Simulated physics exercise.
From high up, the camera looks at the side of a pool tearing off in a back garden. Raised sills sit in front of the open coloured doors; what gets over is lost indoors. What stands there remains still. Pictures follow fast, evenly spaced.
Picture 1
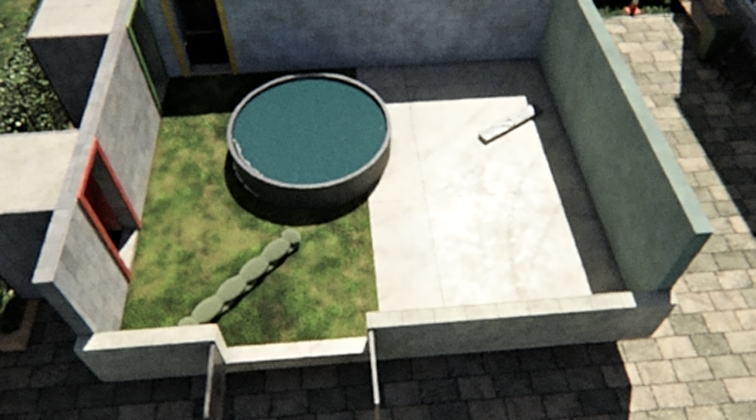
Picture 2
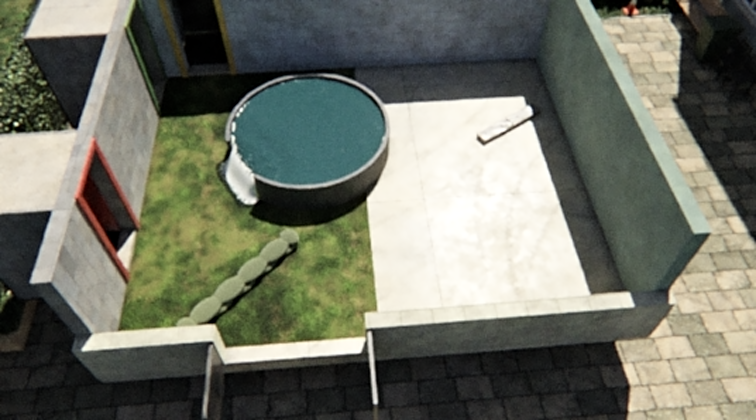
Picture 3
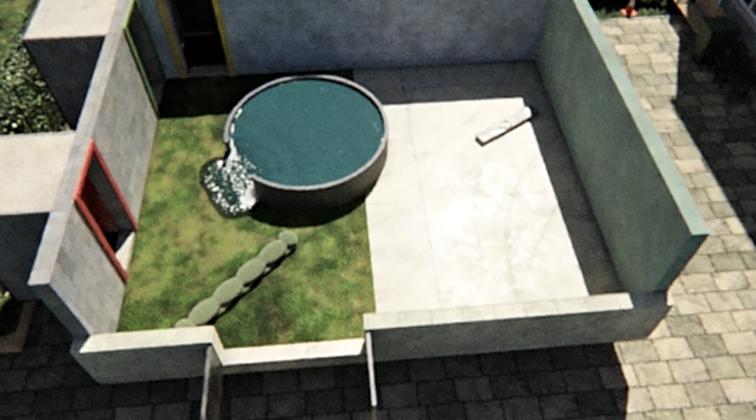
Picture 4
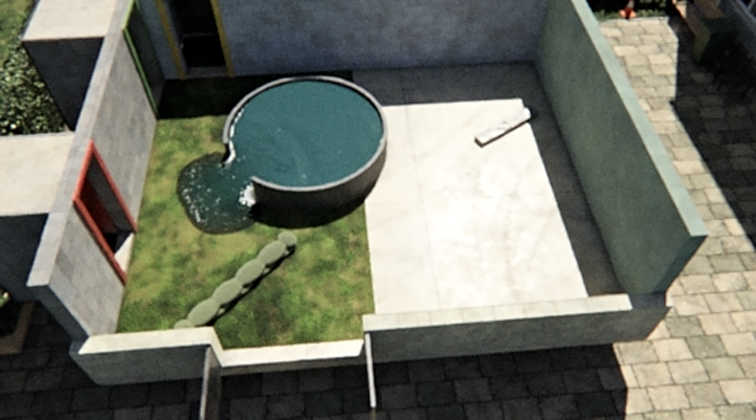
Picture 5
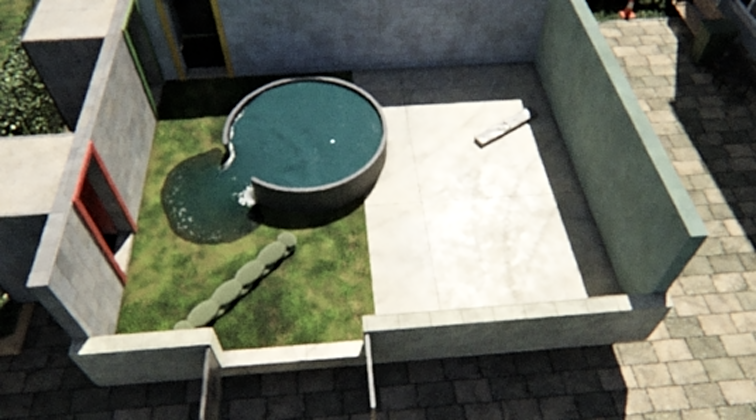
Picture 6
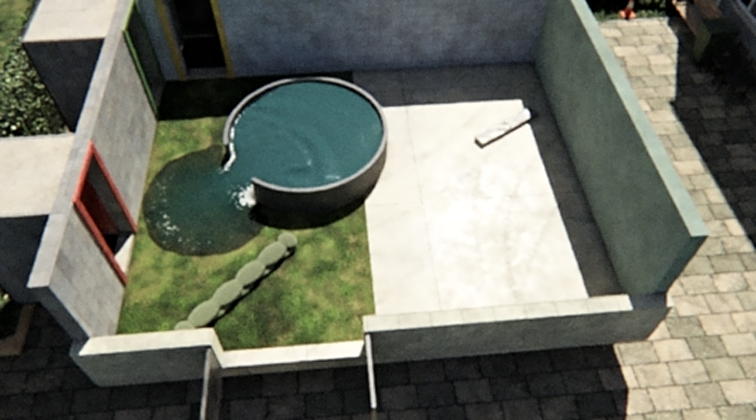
In a walled back garden seen from above, the left side of a round pool breaks open and water pours out, foaming at the gap, then spreads leftward across the grass in a widening dark sheet near the red-framed opening.
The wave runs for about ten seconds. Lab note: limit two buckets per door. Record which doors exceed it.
One by one: The red door overshoots the limit, the green door keeps inside the limit, the yellow door keeps inside the limit.
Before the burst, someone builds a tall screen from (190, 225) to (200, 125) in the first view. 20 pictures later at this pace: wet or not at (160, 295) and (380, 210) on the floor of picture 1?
First spot submerged, second spot parched.
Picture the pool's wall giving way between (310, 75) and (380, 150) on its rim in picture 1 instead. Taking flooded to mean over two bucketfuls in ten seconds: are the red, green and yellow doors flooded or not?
In order, red door remains short of it, green door remains short of it, yellow door remains short of it.
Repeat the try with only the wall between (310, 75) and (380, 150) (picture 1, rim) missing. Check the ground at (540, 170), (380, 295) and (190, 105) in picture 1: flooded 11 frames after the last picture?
Submerged, bone-dry, bone-dry.
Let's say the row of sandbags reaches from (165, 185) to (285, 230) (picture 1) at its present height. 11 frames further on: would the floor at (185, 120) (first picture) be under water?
There: Under water.
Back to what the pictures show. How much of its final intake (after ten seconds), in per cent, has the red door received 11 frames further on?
Near 10 per cent, give or take.
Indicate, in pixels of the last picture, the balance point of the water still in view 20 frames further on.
It is around (260, 184).
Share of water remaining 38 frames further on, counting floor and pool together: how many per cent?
Some 96 per cent has not gone.
A moment on, water covers 15 % of the floor; the red door under two buckets in, the green door not reached, the yellow door not reached.
Next, water covers 20 % of the floor; the red door over two buckets in, the green door not reached, the yellow door not reached.
Then, water covers 25 % of the floor; the red door over two buckets in, the green door wet at the sill, nothing in, the yellow door not reached.
Later, water covers 40 % of the floor; the red door far over two buckets in, the green door wet at the sill, nothing in, the yellow door wet at the sill, nothing in.
In the end, water covers 65 % of the floor; the red door far over two buckets in, the green door wet at the sill, nothing in, the yellow door wet at the sill, nothing in.
